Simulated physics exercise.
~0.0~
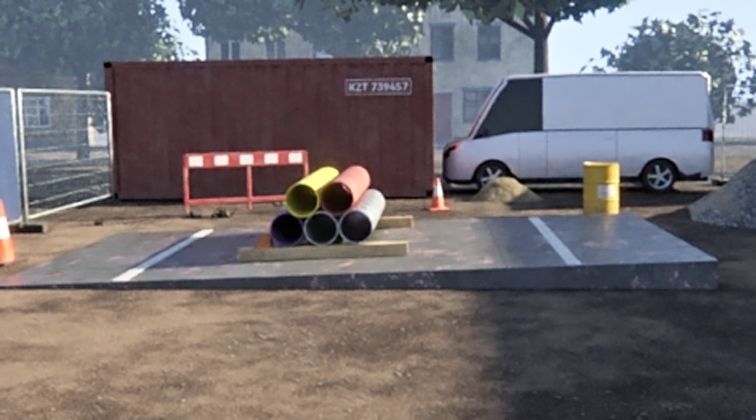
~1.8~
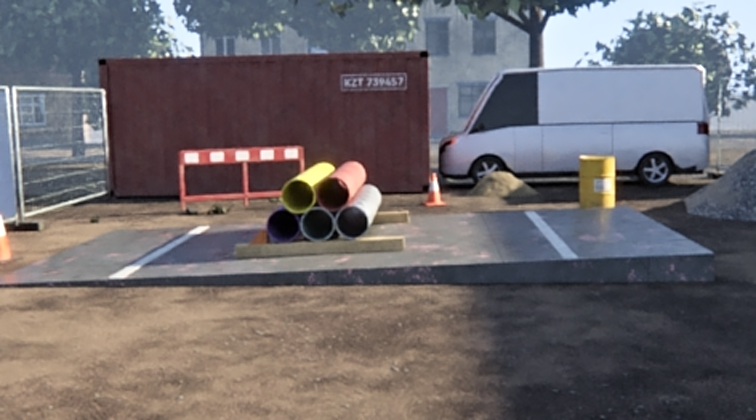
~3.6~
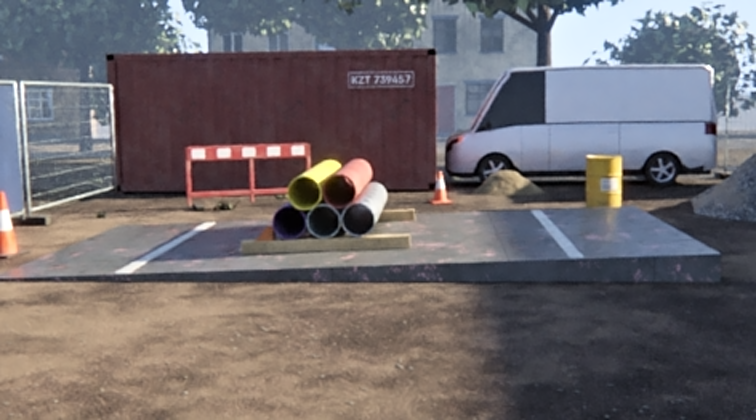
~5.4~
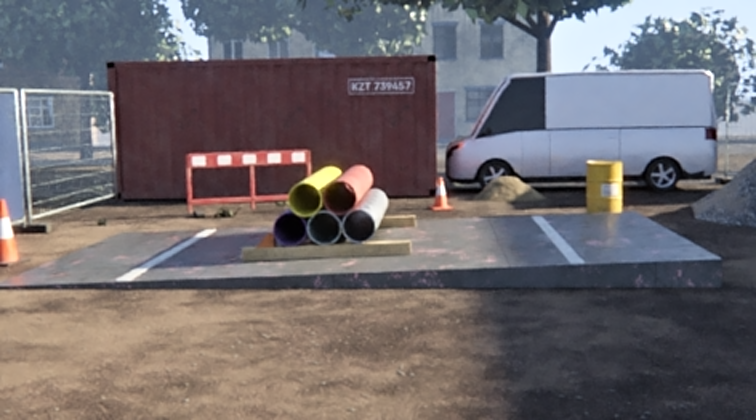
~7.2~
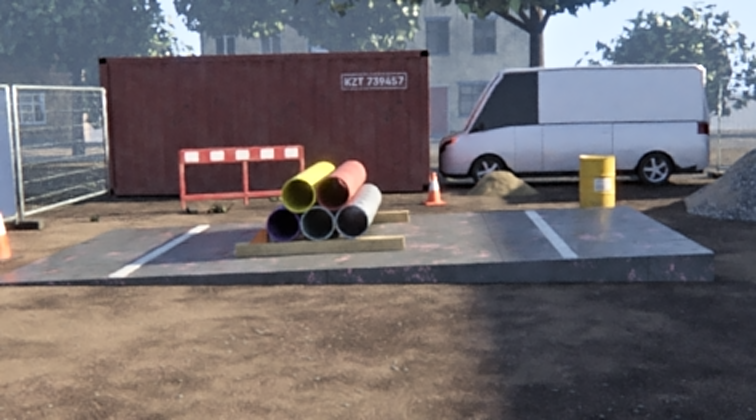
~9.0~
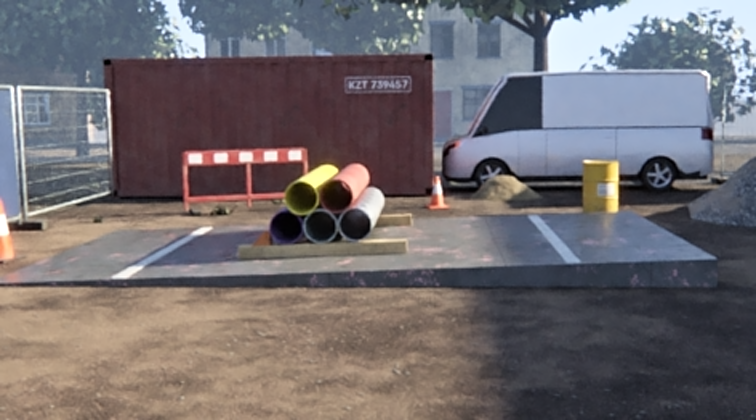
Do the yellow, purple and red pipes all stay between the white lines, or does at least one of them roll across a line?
All of them stay between the white lines. The yellow and red pipes remain on top of the stack and the purple one stays at the lower left.
